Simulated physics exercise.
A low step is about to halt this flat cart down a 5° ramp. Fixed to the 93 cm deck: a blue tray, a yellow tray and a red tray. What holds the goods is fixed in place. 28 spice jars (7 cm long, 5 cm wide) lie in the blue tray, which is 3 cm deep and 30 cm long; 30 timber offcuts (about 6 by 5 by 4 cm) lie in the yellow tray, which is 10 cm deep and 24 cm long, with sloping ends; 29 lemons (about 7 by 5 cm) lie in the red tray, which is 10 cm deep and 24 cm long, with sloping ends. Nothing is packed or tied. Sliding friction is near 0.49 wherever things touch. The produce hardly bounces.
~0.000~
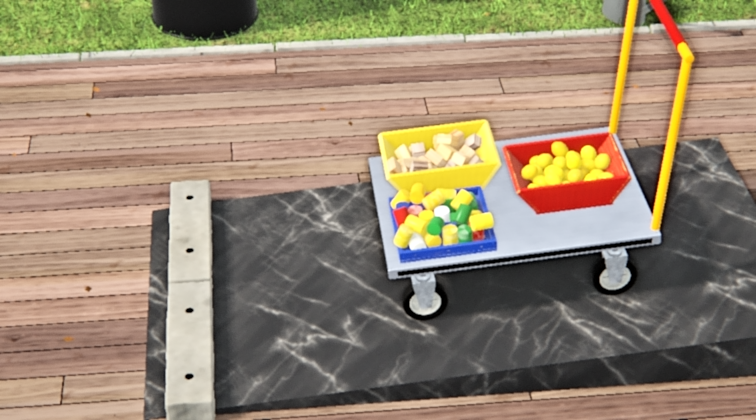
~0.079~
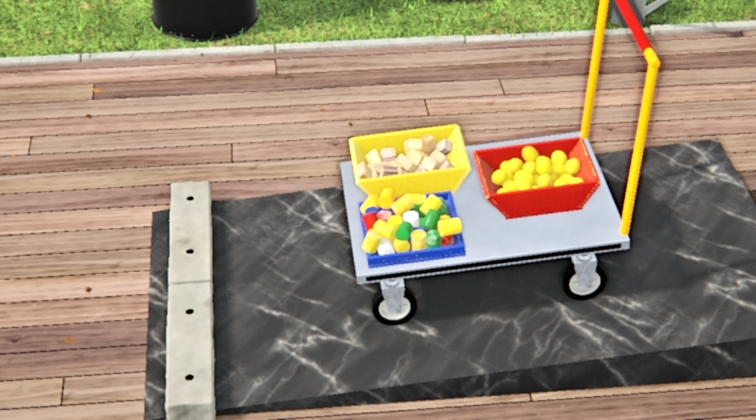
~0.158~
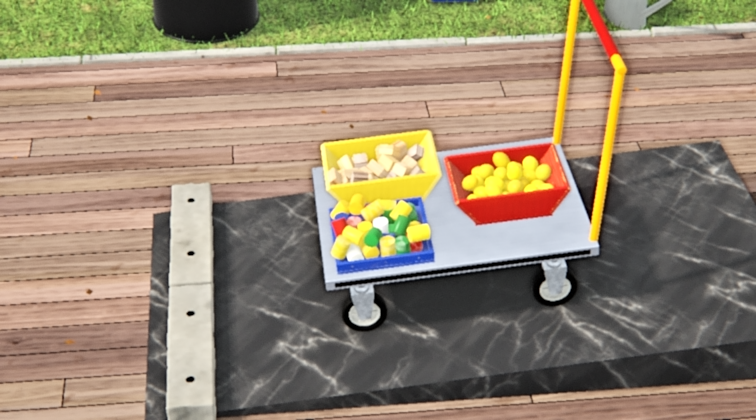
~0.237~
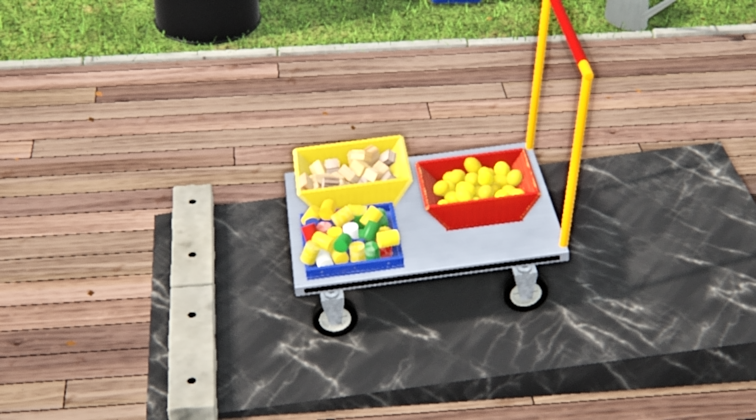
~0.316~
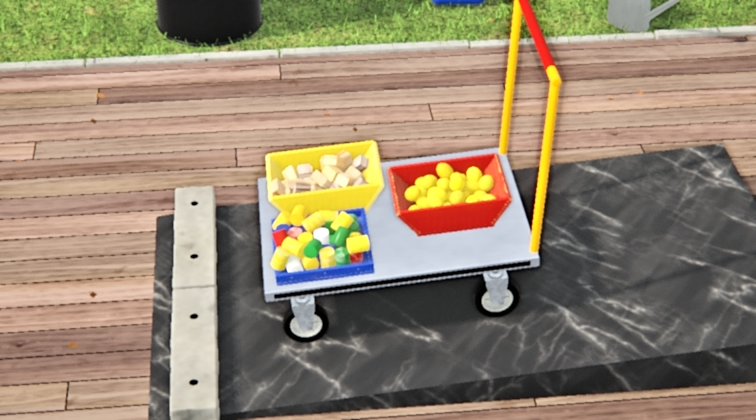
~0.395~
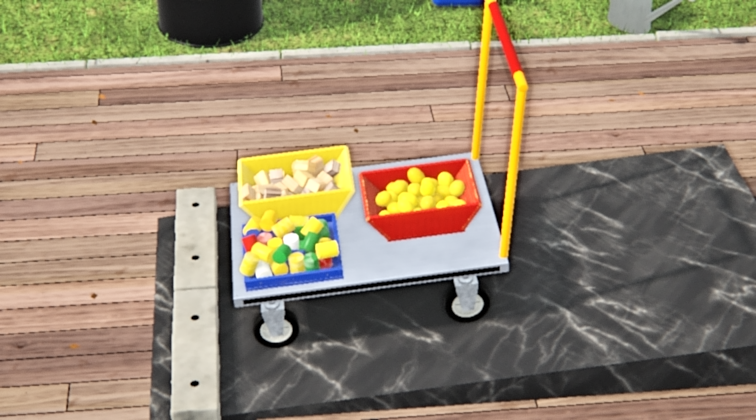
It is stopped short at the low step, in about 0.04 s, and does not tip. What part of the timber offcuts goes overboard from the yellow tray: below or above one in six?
It sheds under a sixth of them.
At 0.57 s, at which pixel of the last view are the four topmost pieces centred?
At about (327, 188).
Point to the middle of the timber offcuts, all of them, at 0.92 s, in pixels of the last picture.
Near (250, 197).
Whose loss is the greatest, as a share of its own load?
The blue tray.
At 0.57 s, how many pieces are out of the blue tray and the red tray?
About: Blue tray 3, red tray 0.
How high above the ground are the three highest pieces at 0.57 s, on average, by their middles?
Some 48 cm up.
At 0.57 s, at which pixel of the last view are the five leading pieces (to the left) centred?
Near (199, 241).
After 0.47 s, impact.
After 0.57 s, blue tray 25 in, 3 out, yellow tray 30 in, 0 out and red tray 29 in, 0 out.
After 0.69 s, blue tray 22 in, 6 out, yellow tray 30 in, 0 out and red tray 29 in, 0 out.
After 0.92 s, blue tray 19 in, 9 out, yellow tray 30 in, 0 out and red tray 29 in, 0 out.
When it is over (at 1.42 s), blue tray 18 in, 10 out, yellow tray 30 in, 0 out and red tray 29 in, 0 out. Asked share, 0 of 30, 0 per cent.
